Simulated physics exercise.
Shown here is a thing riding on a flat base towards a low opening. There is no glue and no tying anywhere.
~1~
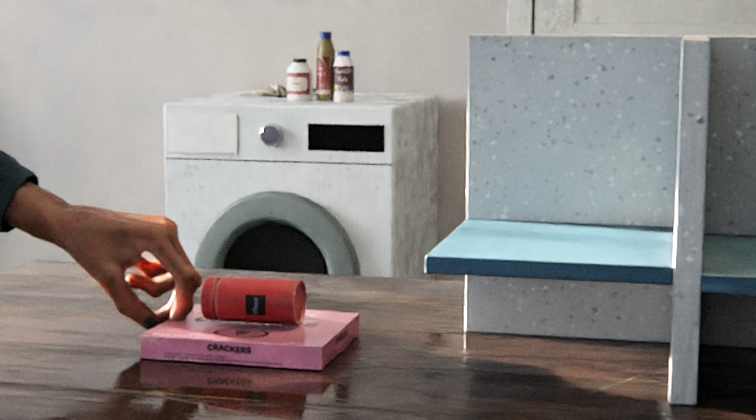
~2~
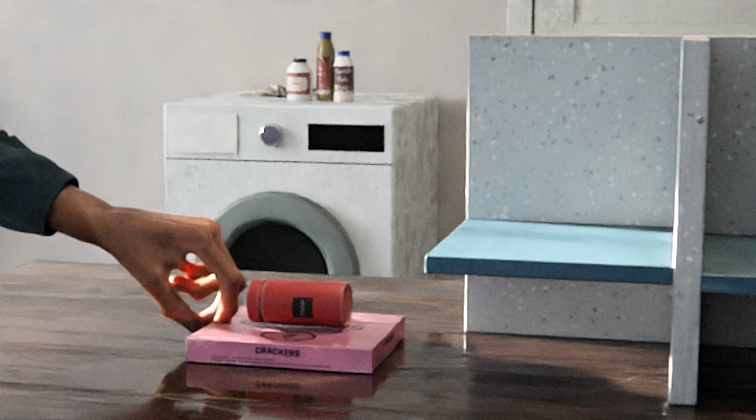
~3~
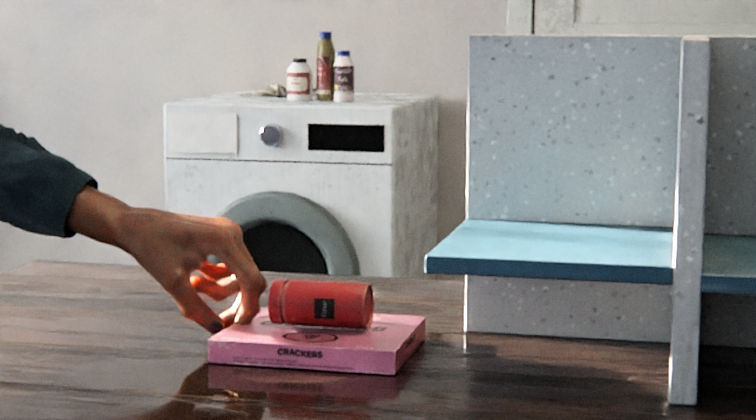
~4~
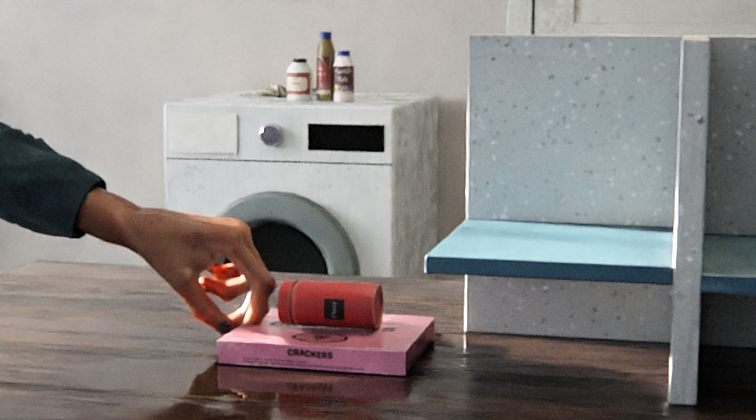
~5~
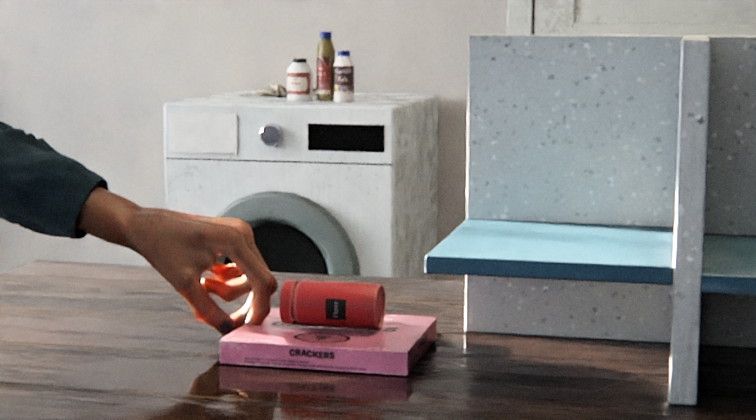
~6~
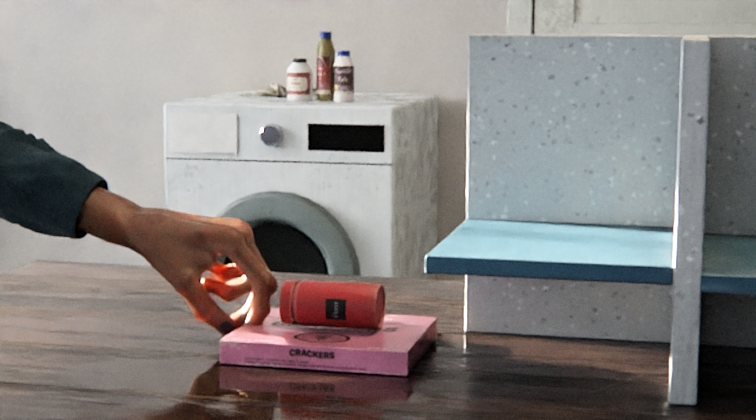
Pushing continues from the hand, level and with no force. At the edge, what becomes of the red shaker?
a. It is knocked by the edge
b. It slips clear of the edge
Option b: It slips clear of the edge.
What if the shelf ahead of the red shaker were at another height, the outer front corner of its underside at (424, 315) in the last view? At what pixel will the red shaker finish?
(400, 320).
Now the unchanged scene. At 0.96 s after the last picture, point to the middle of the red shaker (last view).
(415, 310).
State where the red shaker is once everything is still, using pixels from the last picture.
Looks like it settles somewhere around (537, 317).
Then, 0.96 s later than the last frame, red shaker riding along near (414, 310).
When it is over, the red shaker rides in untouched, near (537, 317).
